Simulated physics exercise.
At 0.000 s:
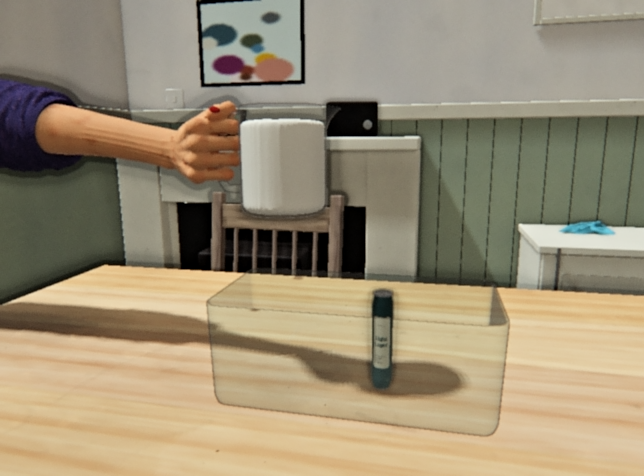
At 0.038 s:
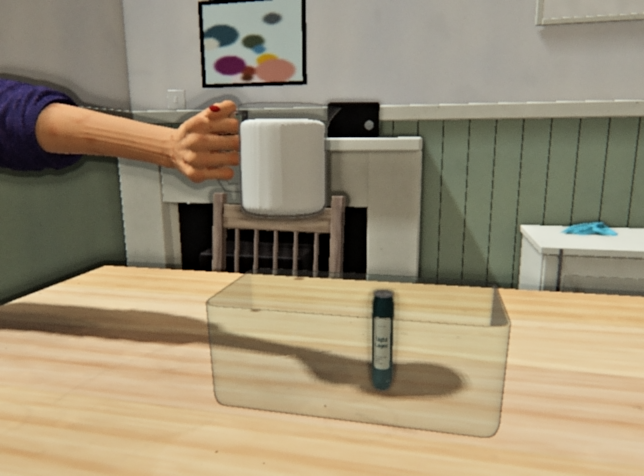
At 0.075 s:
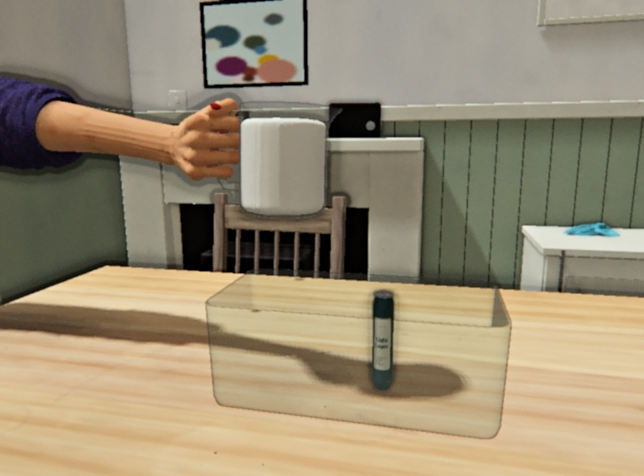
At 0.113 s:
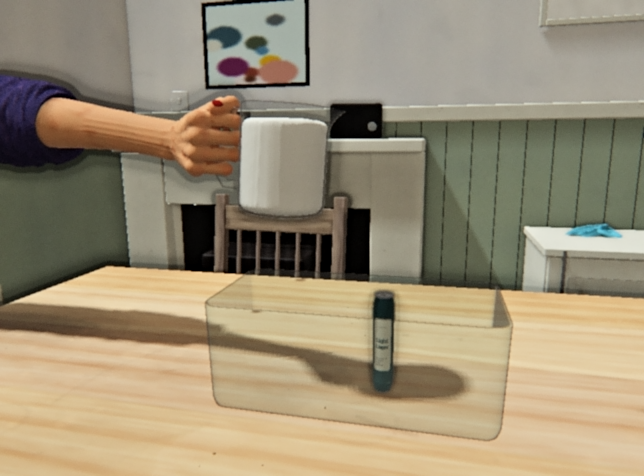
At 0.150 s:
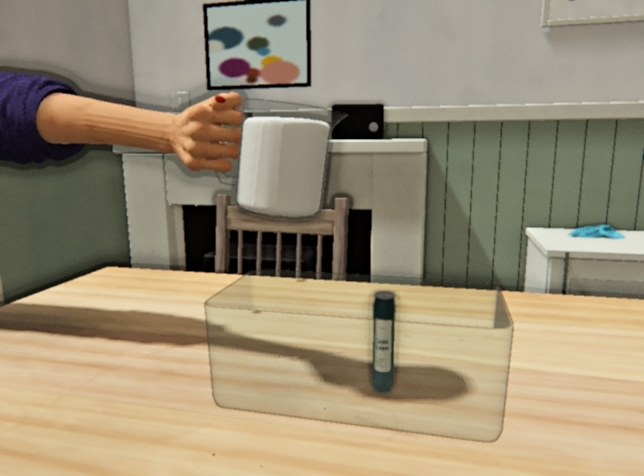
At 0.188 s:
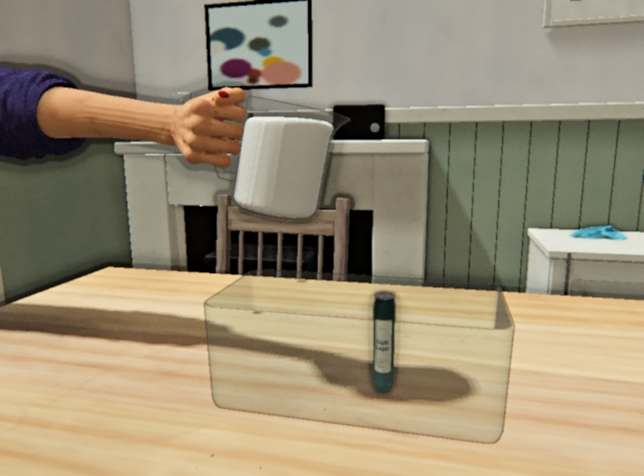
In a room with pale green panelled walls, a hand reaching from the left holds a white jug above a wooden table, where a clear long basin contains a small dark closed tin. The jug starts upright, barely leans at first, then tilts gradually faster to the right, reaching a slight slant.
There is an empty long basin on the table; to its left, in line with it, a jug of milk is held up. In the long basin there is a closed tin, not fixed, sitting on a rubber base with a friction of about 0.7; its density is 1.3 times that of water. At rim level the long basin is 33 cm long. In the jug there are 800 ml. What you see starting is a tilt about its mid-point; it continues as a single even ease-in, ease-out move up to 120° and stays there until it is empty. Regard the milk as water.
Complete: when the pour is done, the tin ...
... has tipped over.
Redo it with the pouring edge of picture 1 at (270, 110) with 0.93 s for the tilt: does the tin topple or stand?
Result: Tin upright.
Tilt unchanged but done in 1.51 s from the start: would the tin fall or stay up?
The tin tips over.
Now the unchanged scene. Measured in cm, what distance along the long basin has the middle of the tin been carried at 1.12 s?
Roughly 7 cm.
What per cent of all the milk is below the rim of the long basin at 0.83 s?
My estimate is about 62 percent.
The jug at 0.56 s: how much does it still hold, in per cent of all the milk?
76 %.
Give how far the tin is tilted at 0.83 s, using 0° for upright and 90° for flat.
I'd say it is close to 0 degrees off upright.
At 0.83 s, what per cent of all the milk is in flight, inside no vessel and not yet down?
Roughly 22 %.
After 0.56 s the tilt is 79° and 76 per cent is still to pour; the tin stands where it began.
After 0.83 s the tilt is 117° and 16 per cent is still to pour; the tin stands where it began.
After 1.12 s the tilt is 120° and 0 per cent is still to pour; the tin lies on its side.
After 1.43 s the tilt is 120° and 0 per cent is still to pour; the tin lies on its side.
In the end the tin lies on its side.
